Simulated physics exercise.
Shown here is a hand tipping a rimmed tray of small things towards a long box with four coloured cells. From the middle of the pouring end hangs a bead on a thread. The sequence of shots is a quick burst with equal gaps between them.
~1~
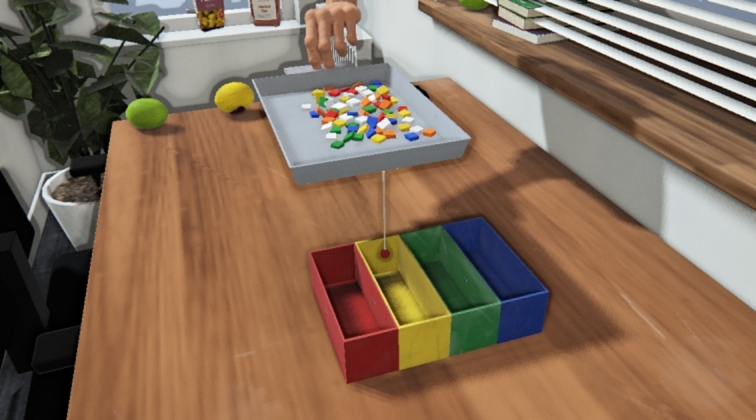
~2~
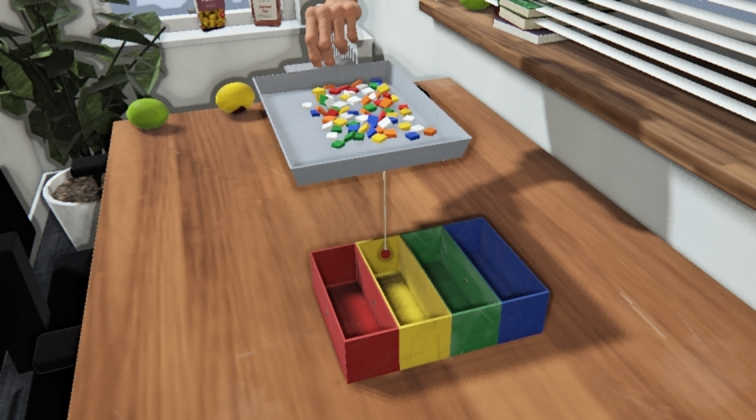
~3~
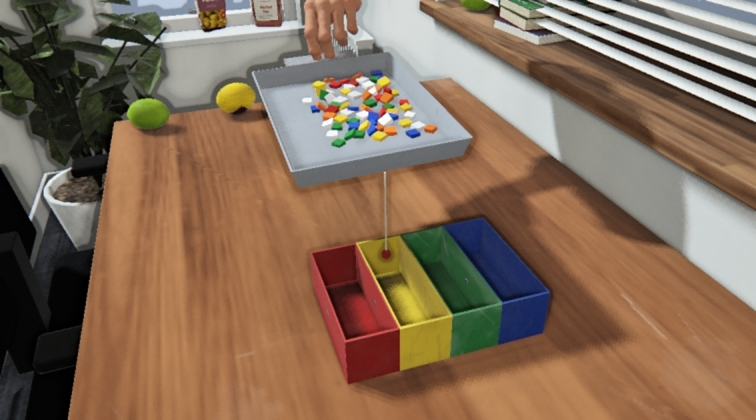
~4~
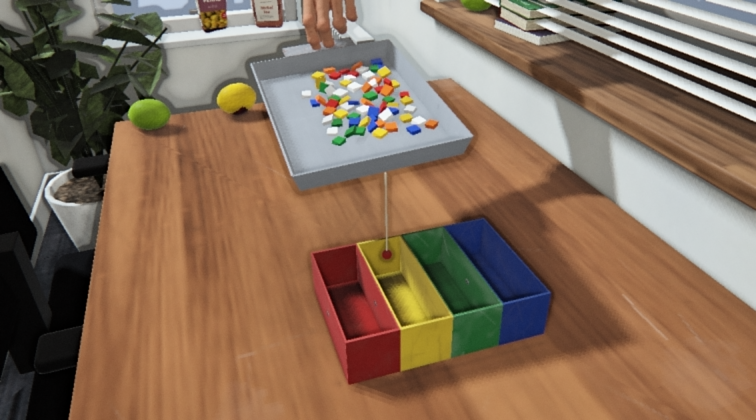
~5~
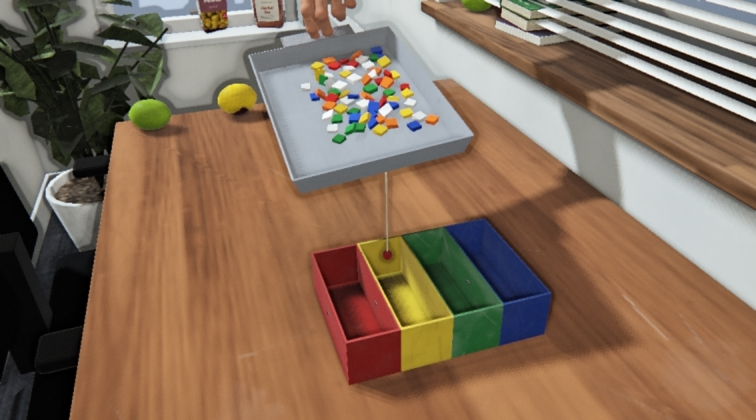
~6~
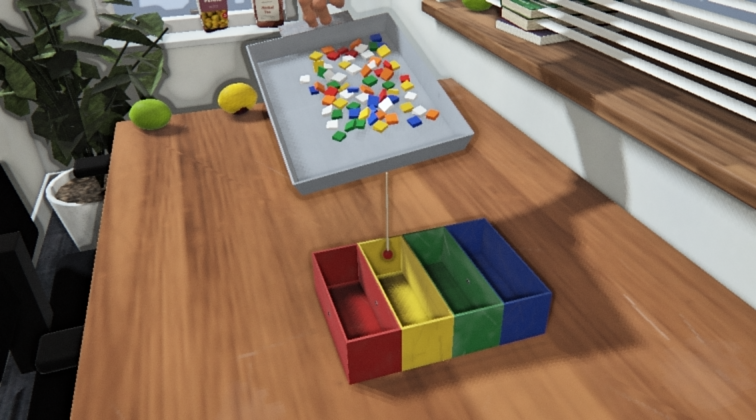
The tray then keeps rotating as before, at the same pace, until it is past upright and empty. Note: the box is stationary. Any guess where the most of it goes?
I'd say the red cell.
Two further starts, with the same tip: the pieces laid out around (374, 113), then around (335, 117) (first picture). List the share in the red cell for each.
First case: Close to 40 %; second case: Close to 40 %.
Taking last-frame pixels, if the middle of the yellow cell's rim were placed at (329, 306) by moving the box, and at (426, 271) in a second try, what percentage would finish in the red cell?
In order: 0 percent and 10 percent.
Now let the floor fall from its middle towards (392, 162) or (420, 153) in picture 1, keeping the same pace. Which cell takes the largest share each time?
Case 1 - the cell in green. Case 2 - the green one.
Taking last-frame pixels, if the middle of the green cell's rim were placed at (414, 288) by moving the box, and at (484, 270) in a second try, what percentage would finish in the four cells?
About 100% and about 0%.
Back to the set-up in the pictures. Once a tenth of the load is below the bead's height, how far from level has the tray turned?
Close to 70° of tilt at that moment.
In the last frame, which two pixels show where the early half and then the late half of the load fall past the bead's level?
Around (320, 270), followed by around (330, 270).
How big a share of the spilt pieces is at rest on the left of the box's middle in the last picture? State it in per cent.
That's about 100 per cent of the spill.
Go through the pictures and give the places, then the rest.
The first picture shows corners of the pouring end (296, 163) and (462, 136), level; middle of the load (369, 110), mosaic tiles; bead on its thread (385, 254); red cell (372, 352); yellow cell (424, 338); green cell (474, 326); blue cell (522, 314).
The second picture shows corners of the pouring end (297, 164) and (463, 136), level; middle of the load (370, 108).
The third picture shows corners of the pouring end (297, 167) and (463, 135), tipped barely, lowest at the left corner; middle of the load (370, 104).
The fourth picture shows corners of the pouring end (298, 171) and (464, 134), tipped a little, lowest at the left corner; middle of the load (371, 96).
The fifth picture shows corners of the pouring end (298, 175) and (464, 133), tipped a little, lowest at the left corner; middle of the load (371, 89).
The sixth picture shows corners of the pouring end (299, 178) and (465, 131), tipped clearly, lowest at the left corner; middle of the load (370, 81); red cell (375, 353); yellow cell (427, 339); green cell (477, 327); blue cell (525, 315).
Just after the last frame, tray tipped steeply; almost all on the tray; about a tenth falling or outside the box.
A moment on, tray tipped past a quarter turn; roughly half on the tray; about a tenth in the red cell; roughly a third falling or outside the box.
Further on, tray tipped past a quarter turn; roughly half in the red cell; roughly half falling or outside the box.
When it is over, tray tipped past a quarter turn; roughly half in the red cell; not one in the yellow cell; not one in the green cell; not one in the blue cell; roughly half outside the box.
